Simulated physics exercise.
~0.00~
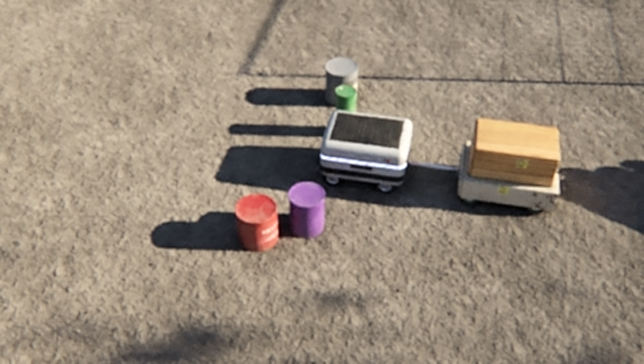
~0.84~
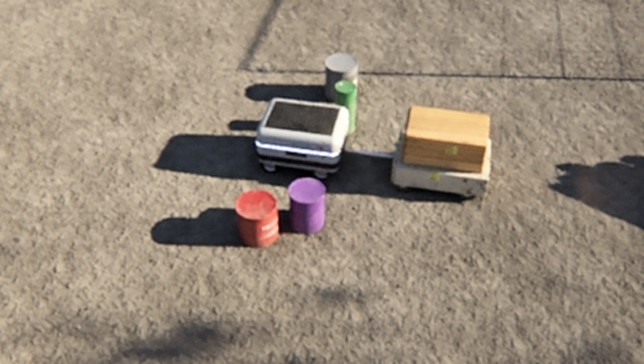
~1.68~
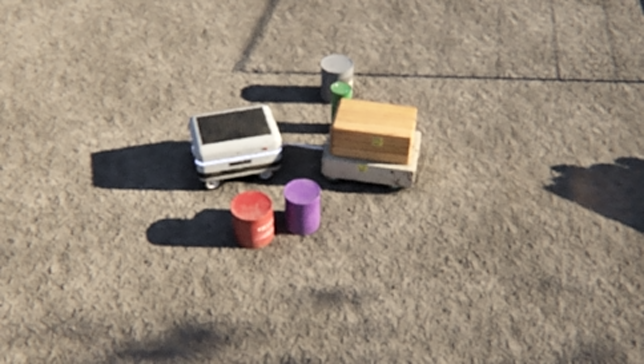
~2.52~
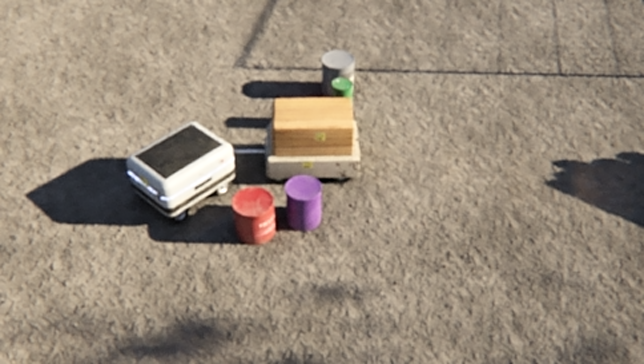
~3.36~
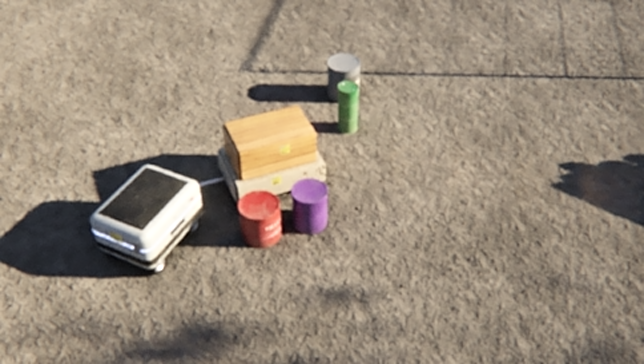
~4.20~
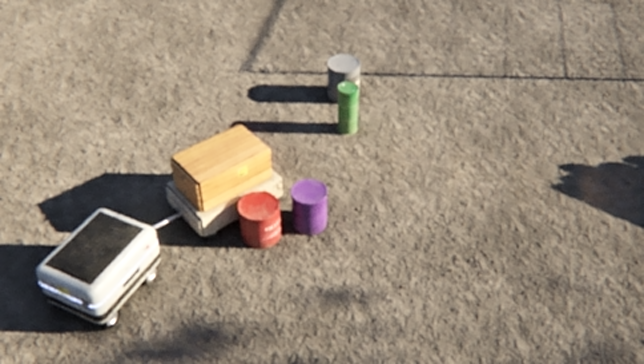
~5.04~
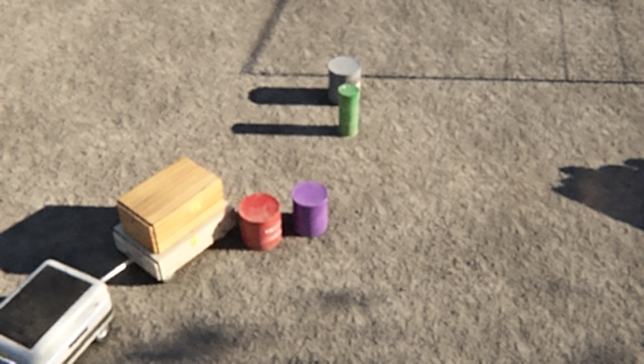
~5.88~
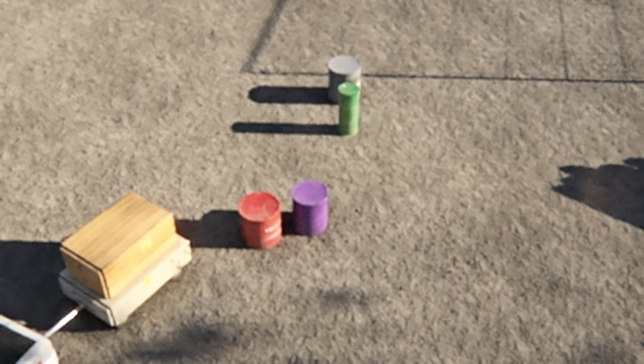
On rough sunlit ground, a white tug pulls a crate-topped cart left between coloured containers, then curves down-left, leaving all four standing.
